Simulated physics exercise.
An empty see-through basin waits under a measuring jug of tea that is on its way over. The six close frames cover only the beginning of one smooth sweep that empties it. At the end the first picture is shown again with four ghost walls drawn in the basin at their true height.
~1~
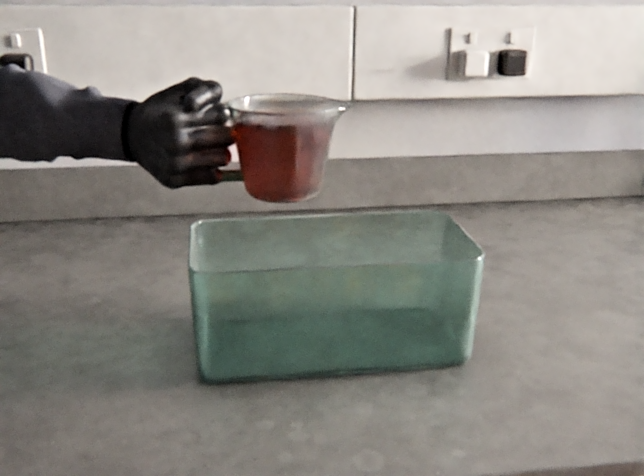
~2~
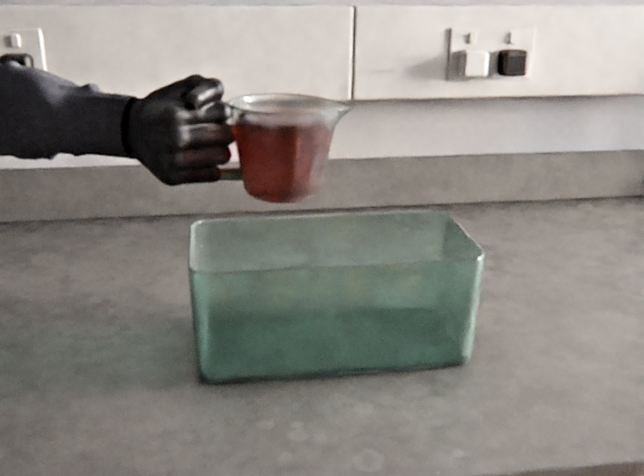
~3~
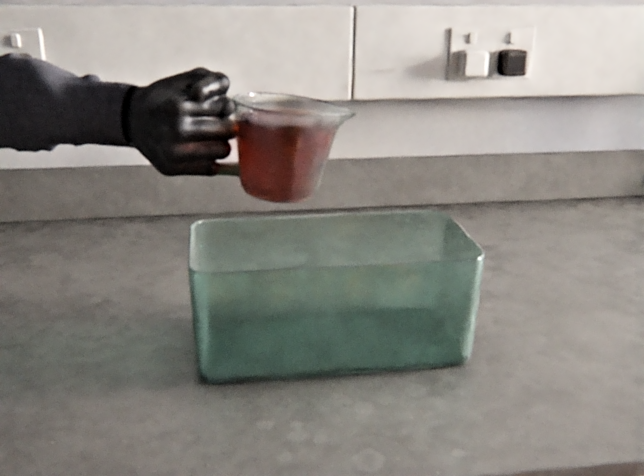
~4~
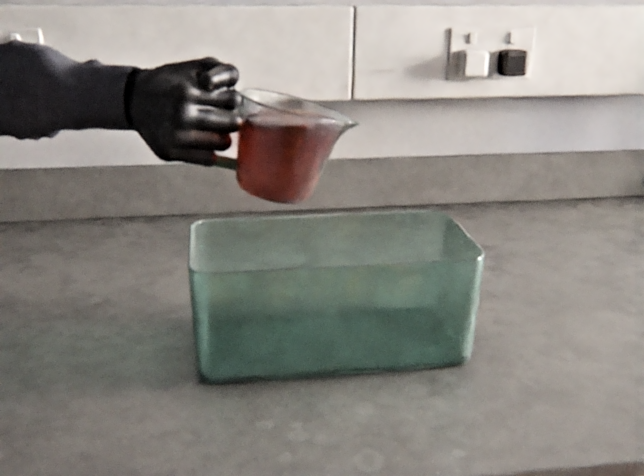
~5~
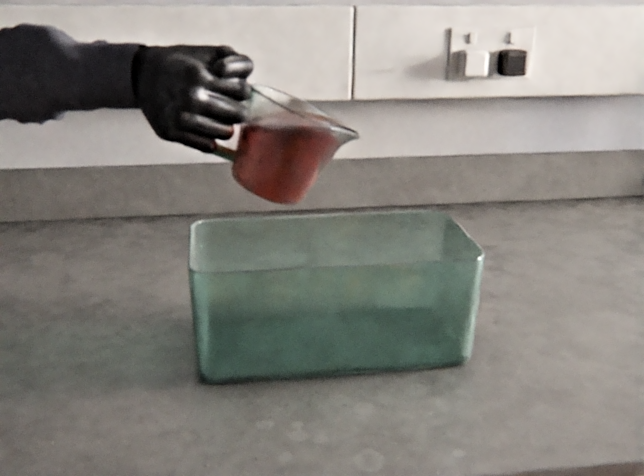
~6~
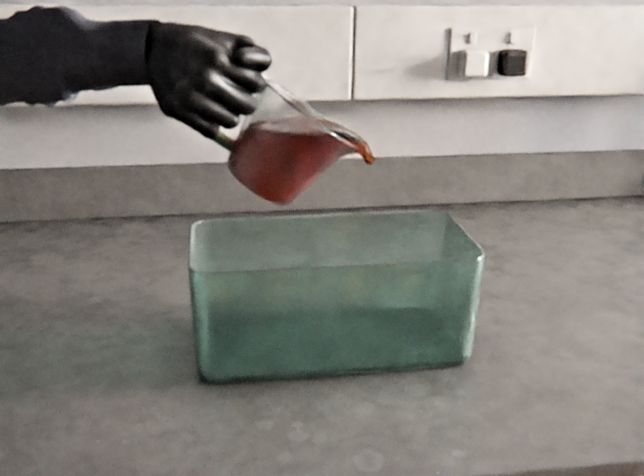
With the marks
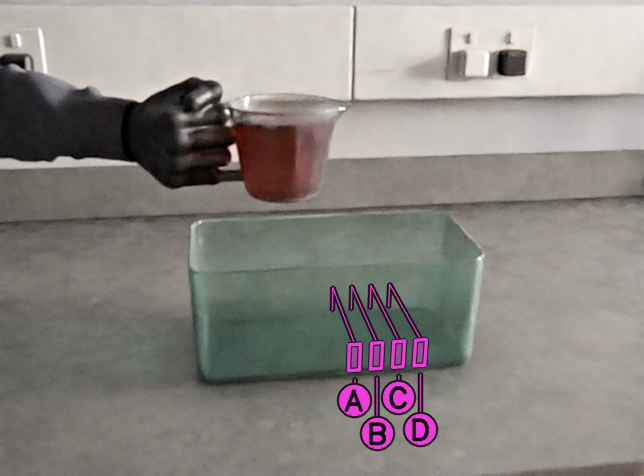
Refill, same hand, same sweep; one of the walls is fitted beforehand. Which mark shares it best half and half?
The answer is slot C.
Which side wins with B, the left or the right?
More ends on the right.
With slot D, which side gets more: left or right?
The left side.
On the marked copy, A at (354, 378); B at (377, 377); C at (398, 375); D at (420, 373).
With A, about 8 % ends left of the wall and 92 % right of it.
With B, about 16 % ends left of the wall and 84 % right of it.
With C, about 42 % ends left of the wall and 58 % right of it.
With D, about 80 % ends left of the wall and 20 % right of it.
